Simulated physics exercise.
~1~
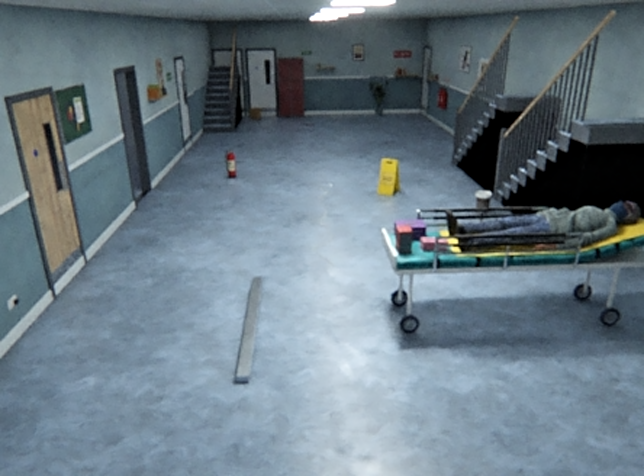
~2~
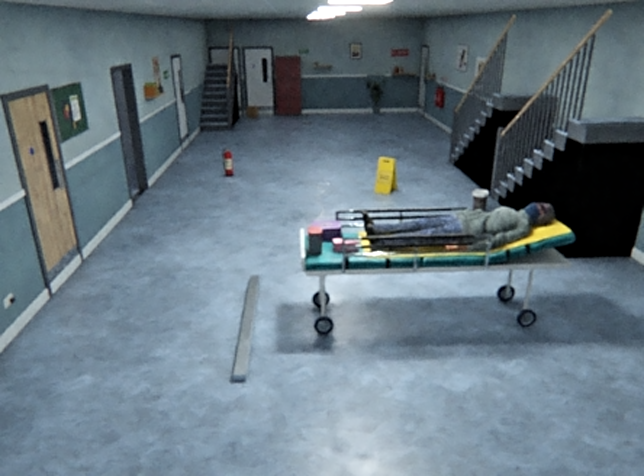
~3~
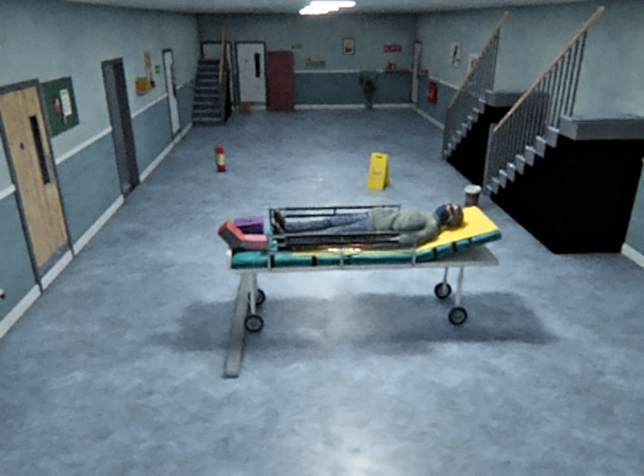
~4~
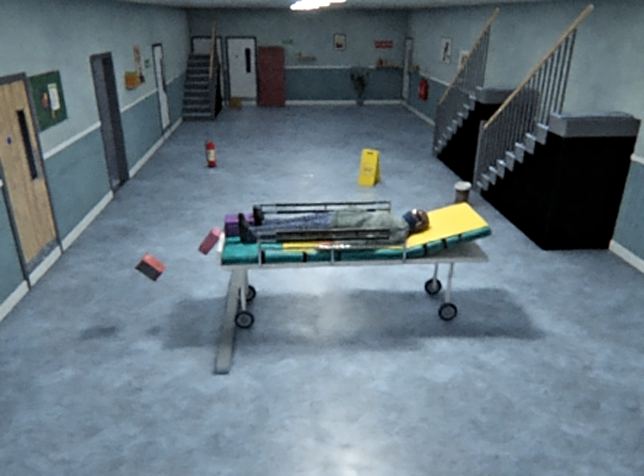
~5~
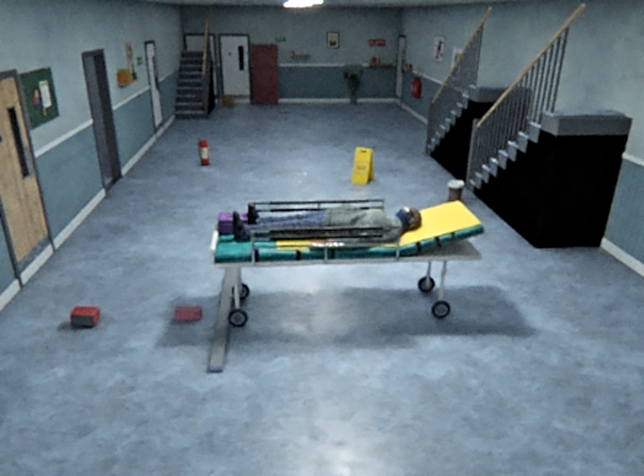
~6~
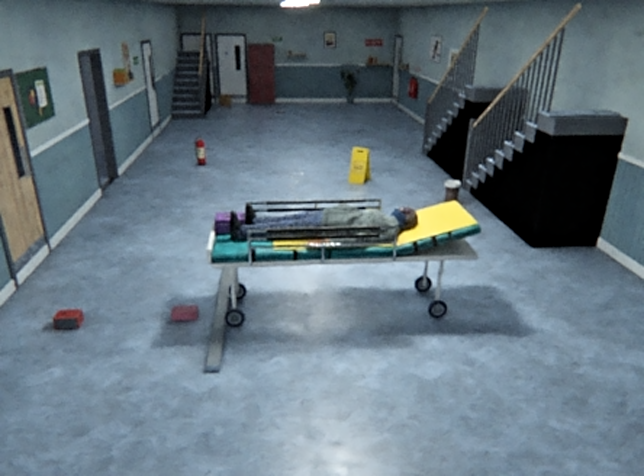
A wheeled trolley with a green and yellow top rolls leftward across a blue-grey corridor, seen from a raised viewpoint, with doors on the left and stairs on the right. A person in grey and blue lies on their back on it, feet toward a red item, a pink box and a purple case at the left end. The trolley reaches a grey strip on the floor and stops, staying level. The person slides slightly toward the foot end, while the red item and pink box tumble off. Both come to rest on the floor, while the person and purple case remain aboard.
